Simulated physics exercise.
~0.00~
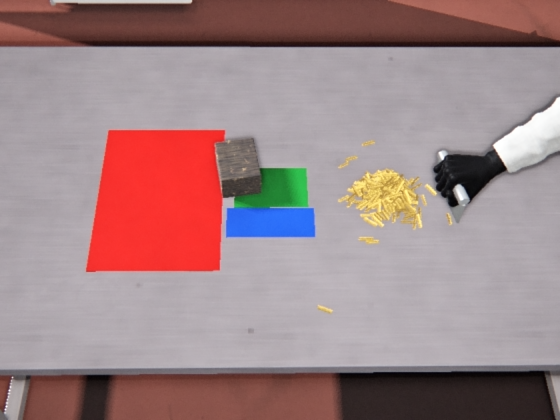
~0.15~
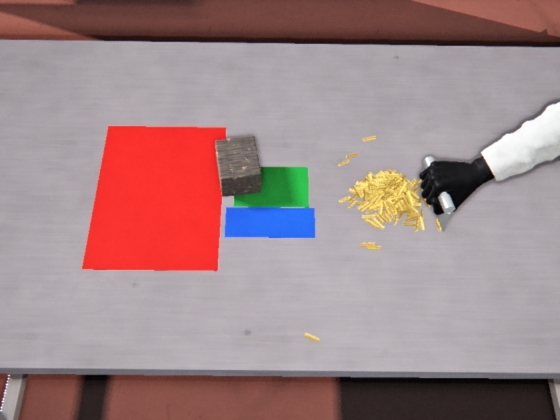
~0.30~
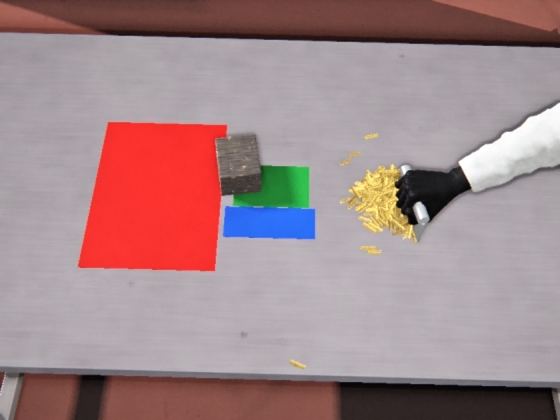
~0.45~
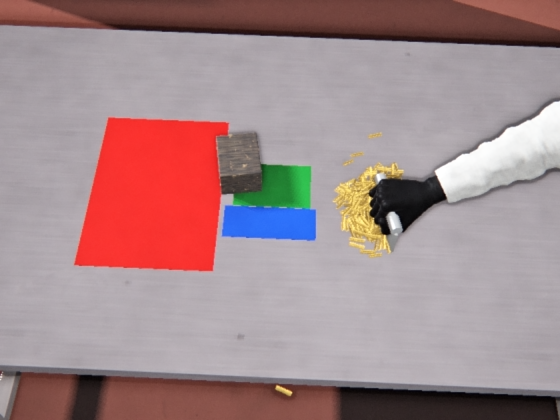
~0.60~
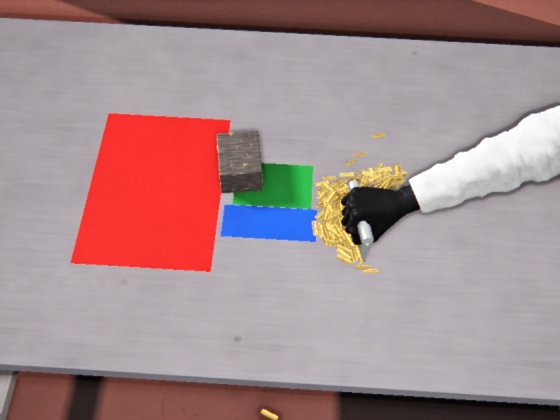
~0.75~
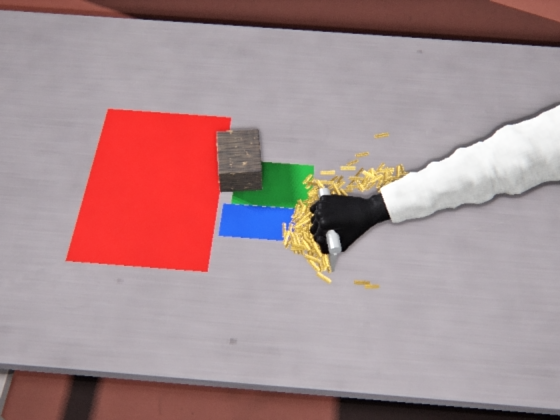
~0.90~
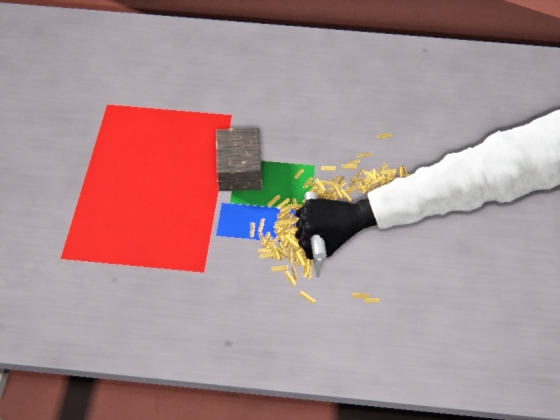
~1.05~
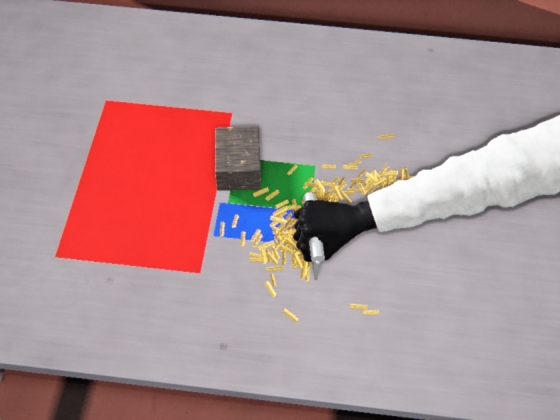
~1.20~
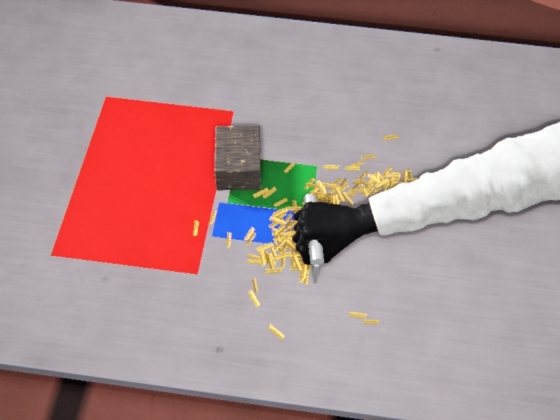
A black-gloved hand in a white sleeve reaches in from the right, holding a small pale scraper beside a heap of yellow dry pasta on a gray table, seen from high above. To the left lie a large red mat, a green mat and a blue mat, with a dark block overlapping the green one's corner. The hand pushes leftward into the heap, which bunches up and spreads around the scraper onto the mats' edges. Then the hand stops, while a few loose pieces slide further left and downward. Pasta ends scattered over the blue mat, some on the green, and much on bare table.
